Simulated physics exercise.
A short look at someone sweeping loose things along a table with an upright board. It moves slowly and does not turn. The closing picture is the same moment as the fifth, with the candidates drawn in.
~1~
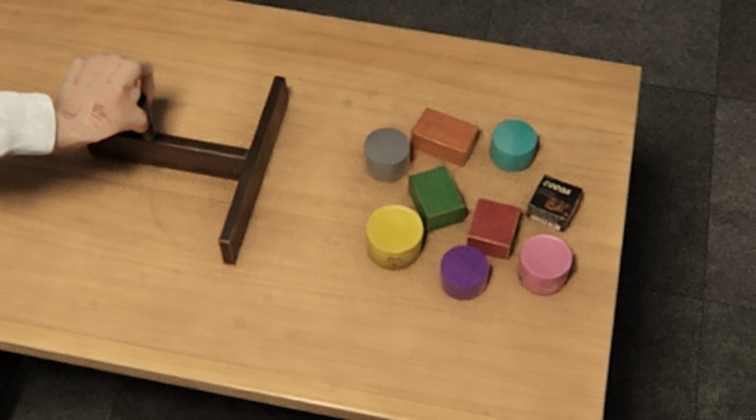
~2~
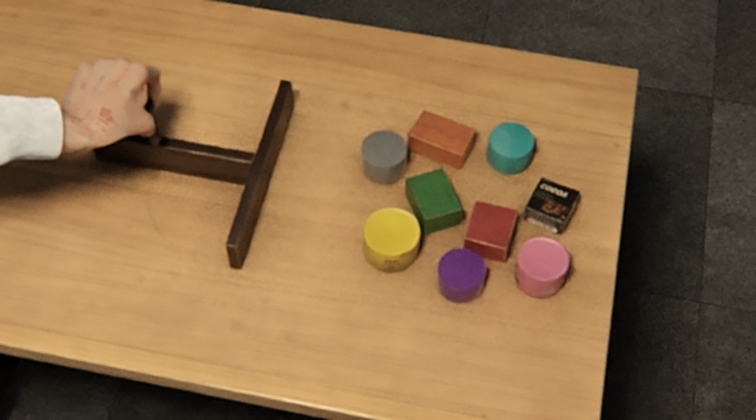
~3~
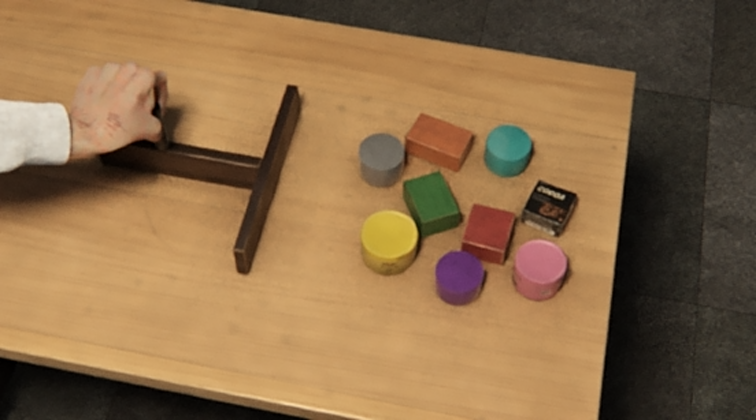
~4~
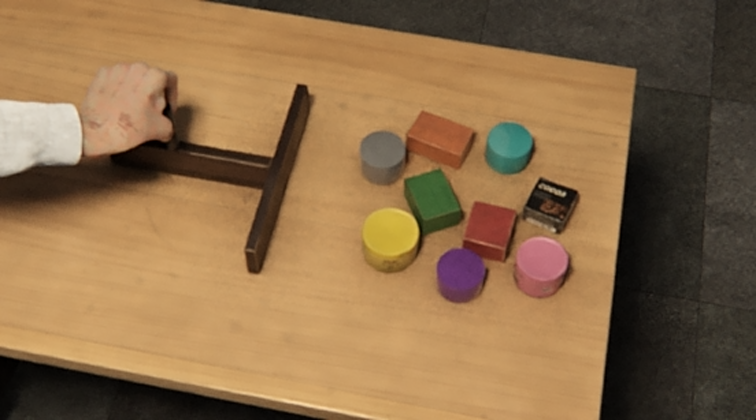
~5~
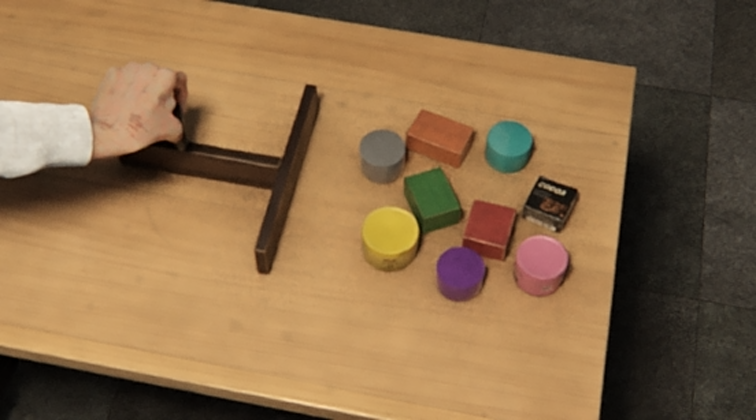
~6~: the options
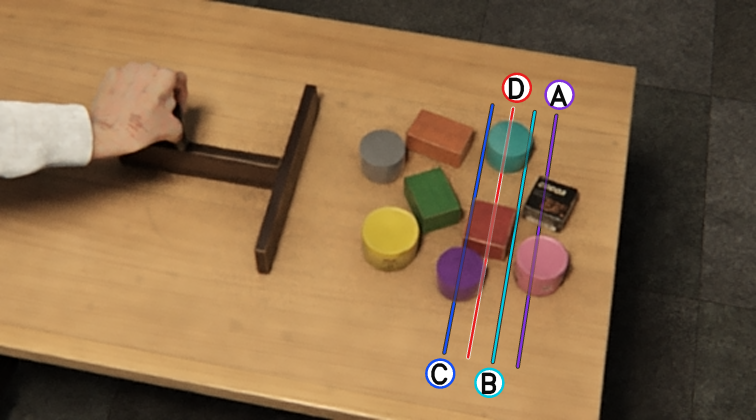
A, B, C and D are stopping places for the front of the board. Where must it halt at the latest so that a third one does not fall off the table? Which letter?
No third one falls up to A.
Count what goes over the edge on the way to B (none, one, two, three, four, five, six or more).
In all, none.
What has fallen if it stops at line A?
It is the turquoise tin.
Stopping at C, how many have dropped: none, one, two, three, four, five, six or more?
The count is none.
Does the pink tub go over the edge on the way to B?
By then, no.
On the marked copy, A at (538, 232); B at (515, 228); C at (470, 220); D at (492, 224).
With A. Early on, board (378, 179); yellow tub (401, 242); grey pot (415, 163).
Further on, board (469, 195); pink tub (563, 291); turquoise tin (568, 157).
At the end, board (538, 207); turquoise tin over the edge; red block (613, 263); one fallen.
As for the rest, B is within the limit but short; C is within the limit but short; D is within the limit but short.
